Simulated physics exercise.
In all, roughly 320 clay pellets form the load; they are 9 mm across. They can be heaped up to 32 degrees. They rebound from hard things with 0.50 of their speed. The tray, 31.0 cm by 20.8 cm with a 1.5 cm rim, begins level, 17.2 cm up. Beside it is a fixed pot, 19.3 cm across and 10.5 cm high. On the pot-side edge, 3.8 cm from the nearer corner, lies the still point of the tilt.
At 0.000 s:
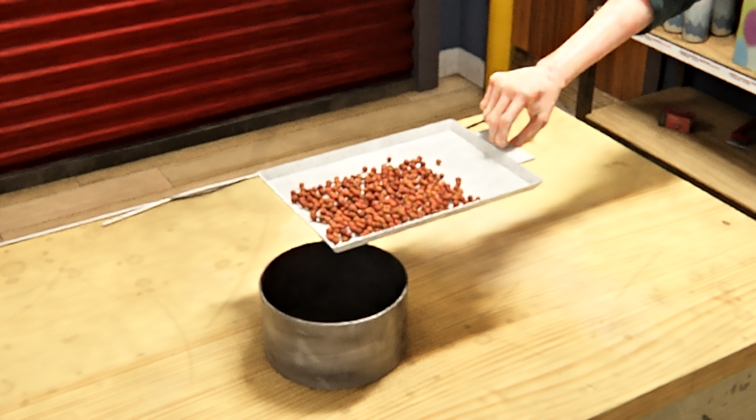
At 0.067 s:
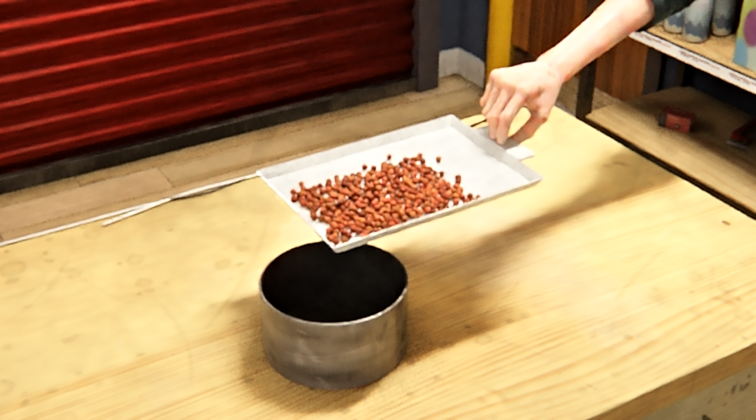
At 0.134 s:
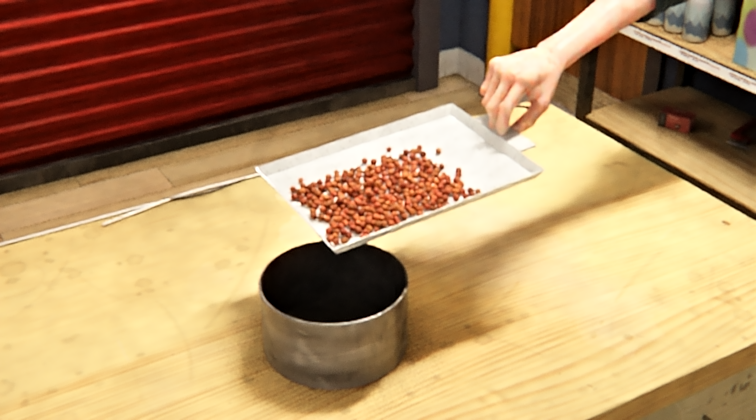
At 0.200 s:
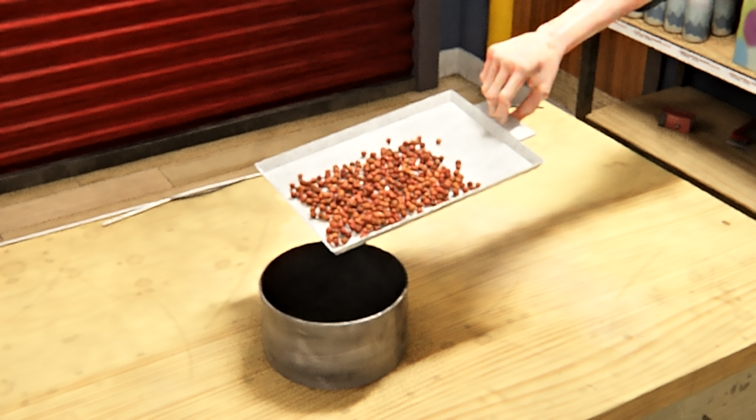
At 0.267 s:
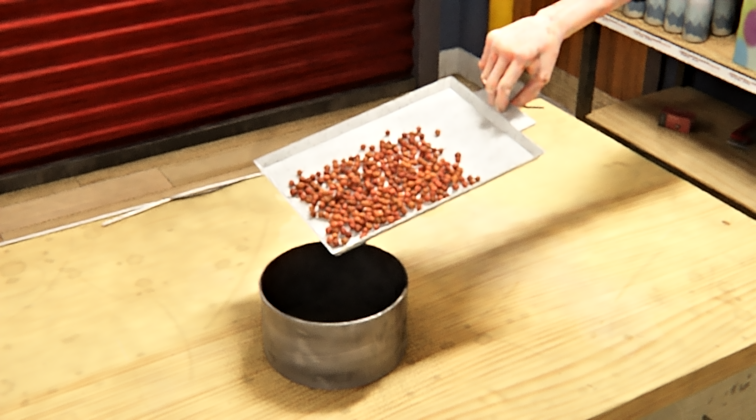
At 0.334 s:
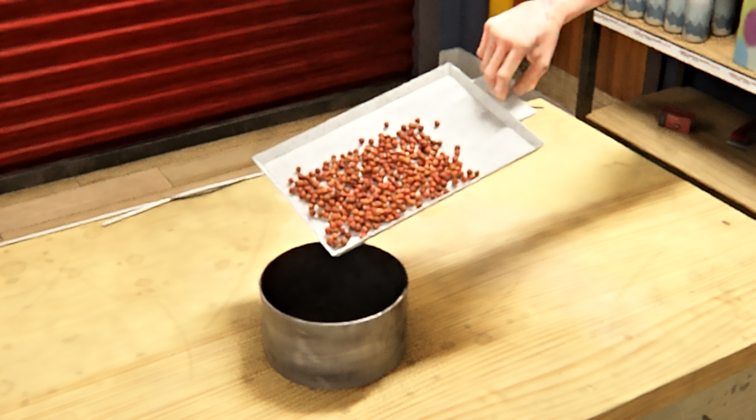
The video shows a hand gripping a pale tray of small reddish-brown pellets above a dark metal pot on a wooden table, gradually raising the tray's right side so it slants toward the pot while the pellets stay bunched together.
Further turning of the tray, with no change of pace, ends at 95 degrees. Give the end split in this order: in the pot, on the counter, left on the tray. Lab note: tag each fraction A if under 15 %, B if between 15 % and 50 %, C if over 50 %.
Pot = C, counter = A, tray = A.
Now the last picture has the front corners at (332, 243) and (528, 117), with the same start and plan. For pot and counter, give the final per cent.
Final per cent - pot 50, counter 50.
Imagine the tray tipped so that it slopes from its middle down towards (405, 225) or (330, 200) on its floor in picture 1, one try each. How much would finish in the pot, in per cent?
Approximately 70 percent, then 55 percent.
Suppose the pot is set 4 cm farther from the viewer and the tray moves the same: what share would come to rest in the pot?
It would come to roughly 35 percent.
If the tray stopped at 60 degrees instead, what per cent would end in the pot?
Around 85 in a hundred.
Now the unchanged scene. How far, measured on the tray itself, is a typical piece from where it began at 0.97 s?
By then it sits near 5 cm from where it began.
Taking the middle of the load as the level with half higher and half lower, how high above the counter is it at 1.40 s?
Median height: Approx. 2 cm.
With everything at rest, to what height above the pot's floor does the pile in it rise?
Around 3.5 cm above the floor.
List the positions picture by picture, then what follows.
In the first frame, tray tilt 0 degrees, front corners at (336, 242) and (536, 179); middle of the pieces at (382, 199); pot at (334, 279).
In the second frame, tray tilt 1 degrees, front corners at (336, 243) and (536, 177); middle of the pieces at (382, 198).
In the third frame, tray tilt 4 degrees, front corners at (336, 244) and (537, 169), lowest corner left front; middle of the pieces at (382, 194).
In the fourth frame, tray tilt 8 degrees, front corners at (336, 245) and (537, 160), lowest corner left front; middle of the pieces at (381, 189).
In the fifth frame, tray tilt 12 degrees, front corners at (335, 247) and (537, 151), lowest corner left front; middle of the pieces at (381, 185).
In the sixth frame, tray tilt 16 degrees, front corners at (335, 248) and (537, 142), lowest corner left front; middle of the pieces at (380, 181); pot at (334, 279). The tray's pace is about 60 degrees a second.
After 0.97 s, tilt 53 degrees; the tray holds 95 %, the pot 0 %.
After 1.40 s, tilt 78 degrees; the tray holds 15 %, the pot 70 %.
Then, at 1.90 s, tilt 95 degrees; the tray holds 0 %, the pot 90 %.
In the end, at 2.2 s, pot 95 %, counter 10 %, tray 0 %.
